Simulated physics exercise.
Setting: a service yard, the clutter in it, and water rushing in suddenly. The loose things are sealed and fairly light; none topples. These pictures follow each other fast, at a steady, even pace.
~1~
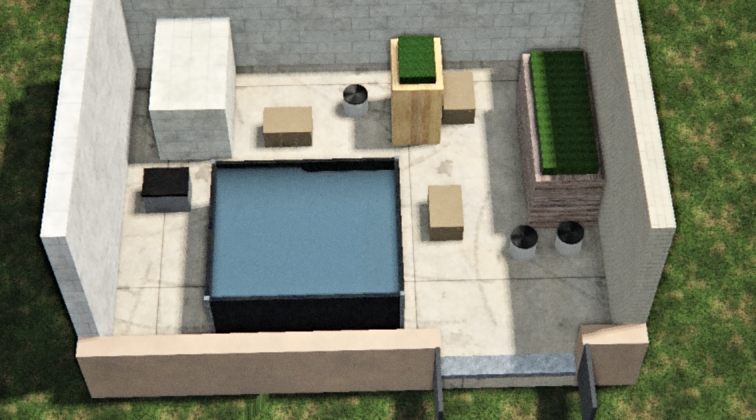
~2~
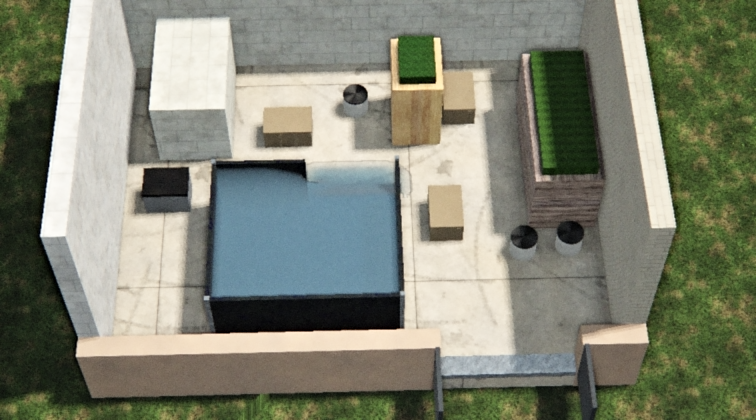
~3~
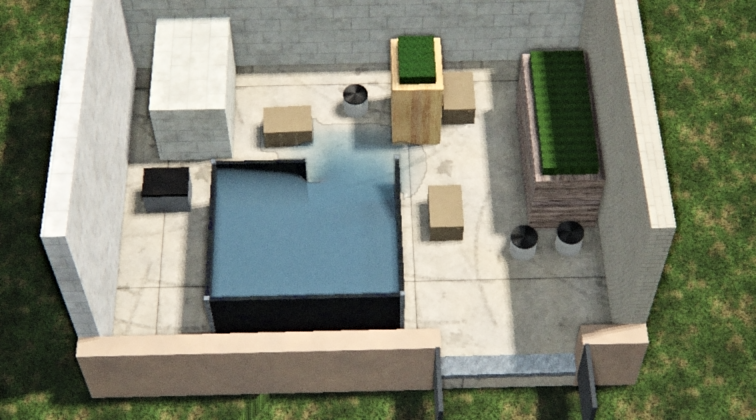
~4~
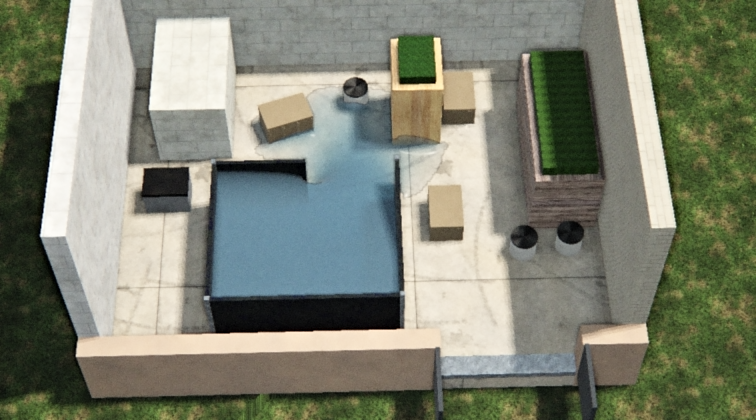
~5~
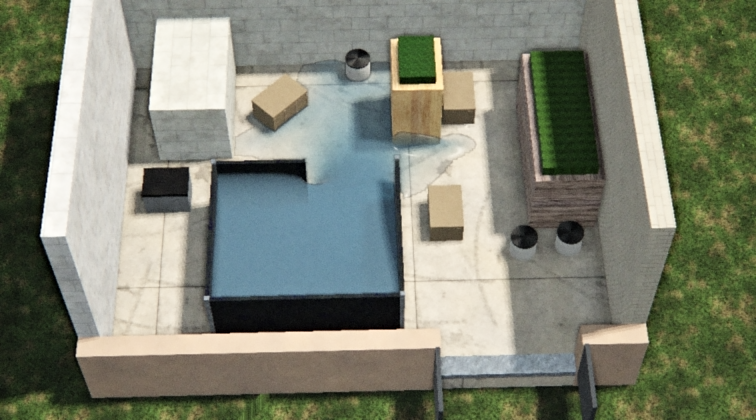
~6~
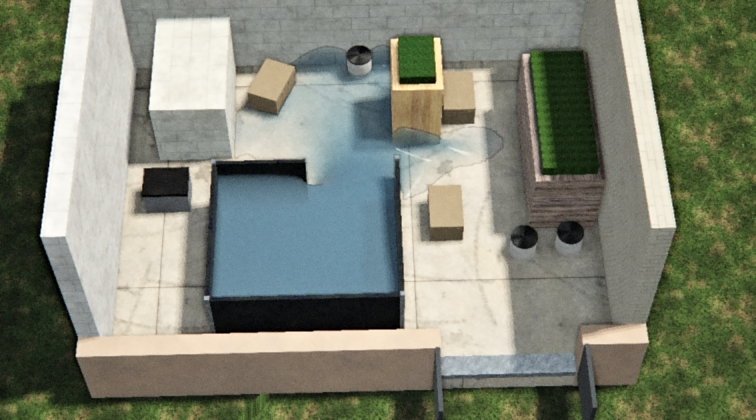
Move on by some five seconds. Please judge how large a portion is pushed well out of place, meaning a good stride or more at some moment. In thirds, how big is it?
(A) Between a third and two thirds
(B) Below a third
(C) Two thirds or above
Between a third and two thirds.
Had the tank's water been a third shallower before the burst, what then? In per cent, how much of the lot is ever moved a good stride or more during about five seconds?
About 40 %.
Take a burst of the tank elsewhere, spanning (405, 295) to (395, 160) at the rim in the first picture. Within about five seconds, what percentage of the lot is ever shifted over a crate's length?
About 90 per cent.
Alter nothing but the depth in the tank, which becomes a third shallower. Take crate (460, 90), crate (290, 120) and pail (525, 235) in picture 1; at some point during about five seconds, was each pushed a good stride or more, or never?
Answers, in the order asked: Stayed within the threshold, went past the threshold, went past the threshold.
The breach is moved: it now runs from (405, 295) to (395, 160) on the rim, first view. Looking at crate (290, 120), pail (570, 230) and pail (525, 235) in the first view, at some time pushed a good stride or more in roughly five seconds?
First beyond that mark, then beyond that mark, then beyond that mark.
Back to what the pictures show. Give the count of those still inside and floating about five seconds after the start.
Counting them up gives 4.
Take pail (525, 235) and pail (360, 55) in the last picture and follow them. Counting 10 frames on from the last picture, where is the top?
Expect them at roughly (530, 297) and roughly (262, 51).
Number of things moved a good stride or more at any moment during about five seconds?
That comes out at 4.
A moment on, 2 of 7 are well off their spots; 2 afloat.
Next, 3 of 7 are well off their spots; 3 afloat.
Later, 3 of 7 are well off their spots; 3 afloat.
In the end, 2 of 7 are well off their spots, and 4 have been at some point; 4 afloat.
